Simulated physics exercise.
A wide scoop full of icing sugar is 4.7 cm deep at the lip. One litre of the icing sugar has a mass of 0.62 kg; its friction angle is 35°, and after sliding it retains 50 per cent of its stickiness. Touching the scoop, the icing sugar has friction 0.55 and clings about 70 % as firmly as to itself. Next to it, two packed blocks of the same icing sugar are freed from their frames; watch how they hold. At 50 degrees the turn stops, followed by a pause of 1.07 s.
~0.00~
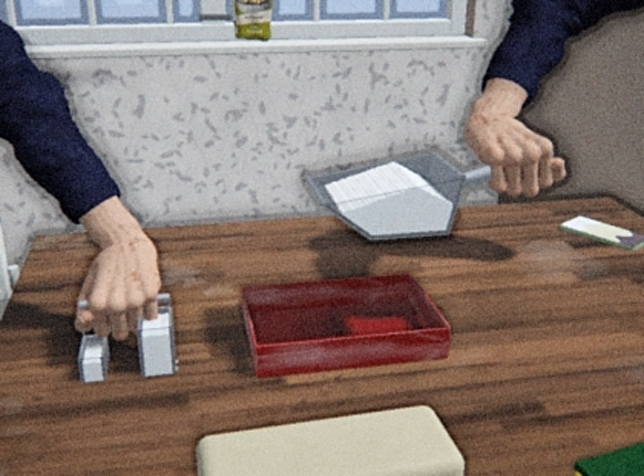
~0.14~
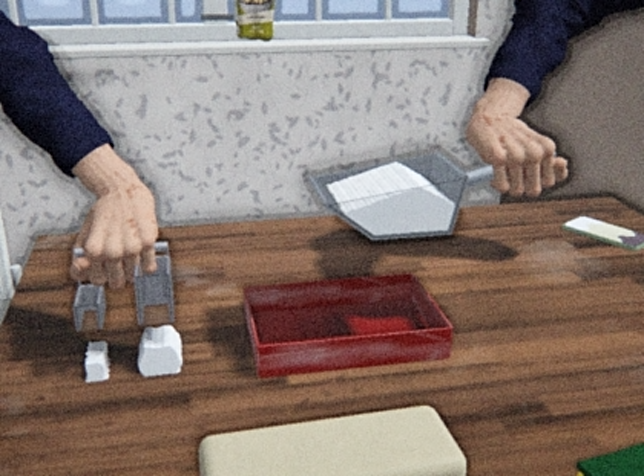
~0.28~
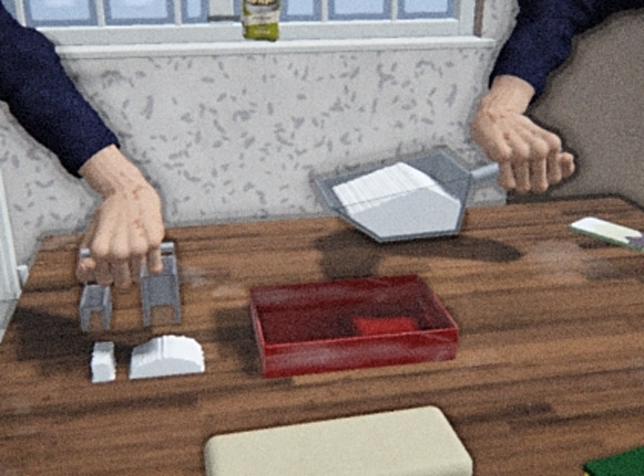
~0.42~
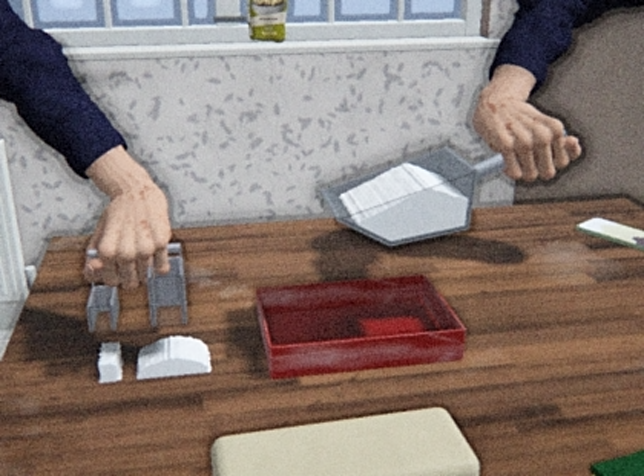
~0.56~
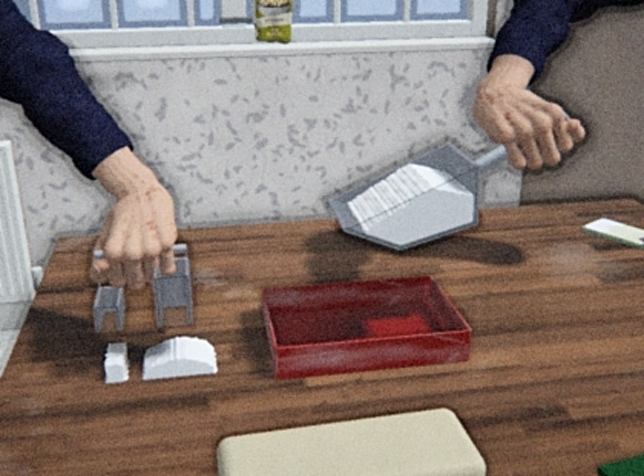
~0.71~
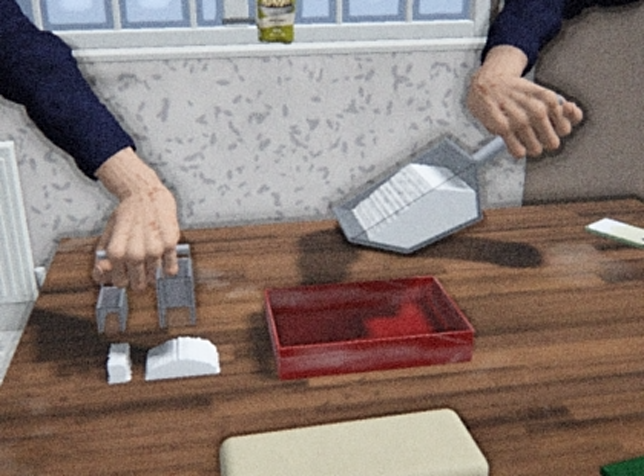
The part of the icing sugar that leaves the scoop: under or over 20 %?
The answer is above 20 %.
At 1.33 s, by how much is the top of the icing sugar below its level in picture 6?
The difference comes to roughly 0.0 cm.
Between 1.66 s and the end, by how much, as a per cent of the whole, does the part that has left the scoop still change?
Change to the end: Approx. 7 %.
By 0.99 s, the scoop is at 36 degrees and 0 % has left it.
By 1.33 s, the scoop is at 50 degrees and 0 % has left it.
By 1.66 s, the scoop is at 50 degrees and 22 % has left it.
By 2.00 s, the scoop is at 50 degrees and 28 % has left it.
By 2.46 s, at the end, the scoop is at 50 degrees and 30 % has left it.
